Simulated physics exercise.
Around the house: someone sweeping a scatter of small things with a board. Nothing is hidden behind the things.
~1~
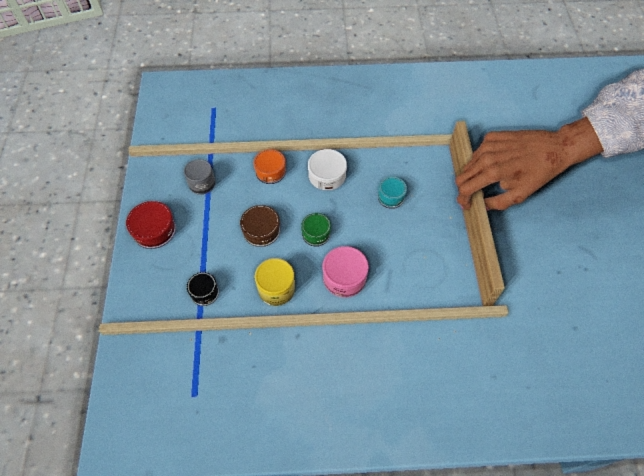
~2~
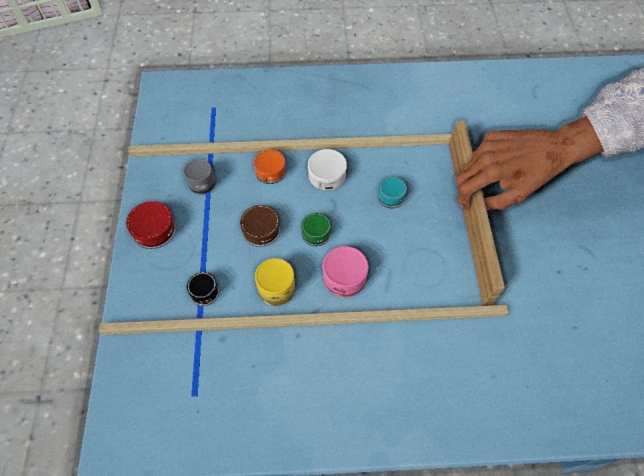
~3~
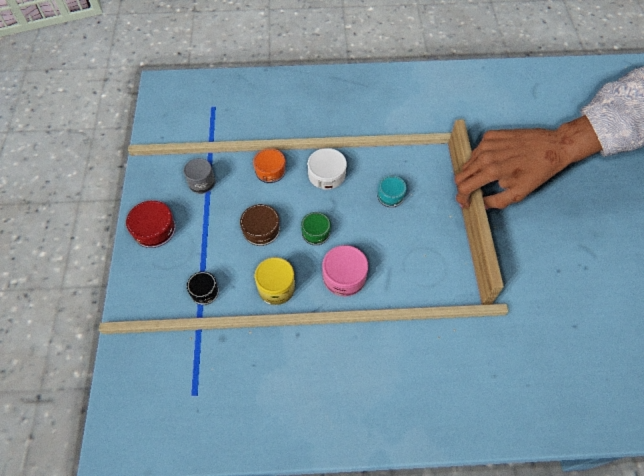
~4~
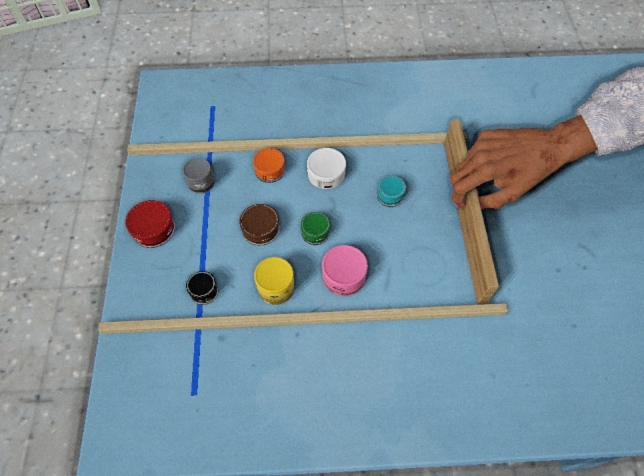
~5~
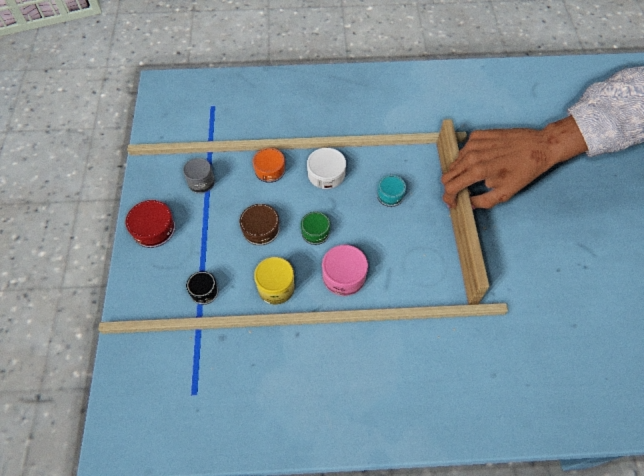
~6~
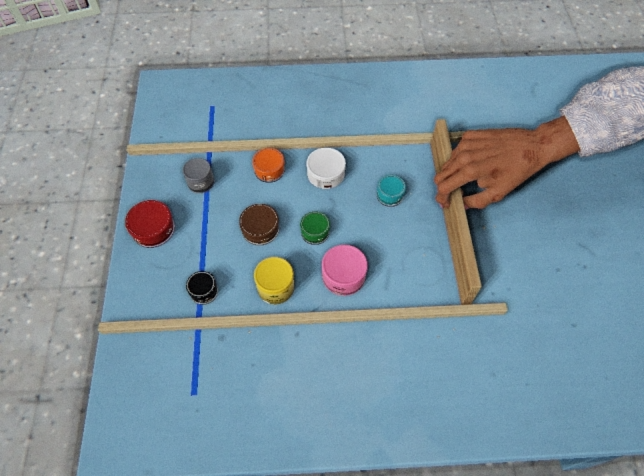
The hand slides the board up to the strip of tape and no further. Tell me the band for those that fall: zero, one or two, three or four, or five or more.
In the end the number that fall off is zero.
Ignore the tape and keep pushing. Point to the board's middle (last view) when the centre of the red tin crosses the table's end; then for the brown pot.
For the red tin at (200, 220), for the brown pot at (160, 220).
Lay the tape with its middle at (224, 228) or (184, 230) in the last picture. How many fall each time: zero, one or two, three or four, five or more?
Taking them in turn, not one; one or two.
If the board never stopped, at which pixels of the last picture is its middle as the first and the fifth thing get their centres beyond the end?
First at (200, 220), next at (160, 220).
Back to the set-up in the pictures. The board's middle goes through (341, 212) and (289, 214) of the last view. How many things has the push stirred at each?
The counts are 3 and 8.
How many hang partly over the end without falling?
It comes to 1.
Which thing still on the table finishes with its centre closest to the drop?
The red tin ends nearest.
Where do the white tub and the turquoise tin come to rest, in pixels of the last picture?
First (187, 178), then (191, 205).
Early on, none off yet; red tin at rest near (151, 224); grey tub at rest near (199, 176); black tin at rest near (202, 288).
A while later, none off yet; red tin at rest near (151, 224); grey tub at rest near (199, 176); black tin moving near (195, 288).
Finally, the number that fall off is zero.
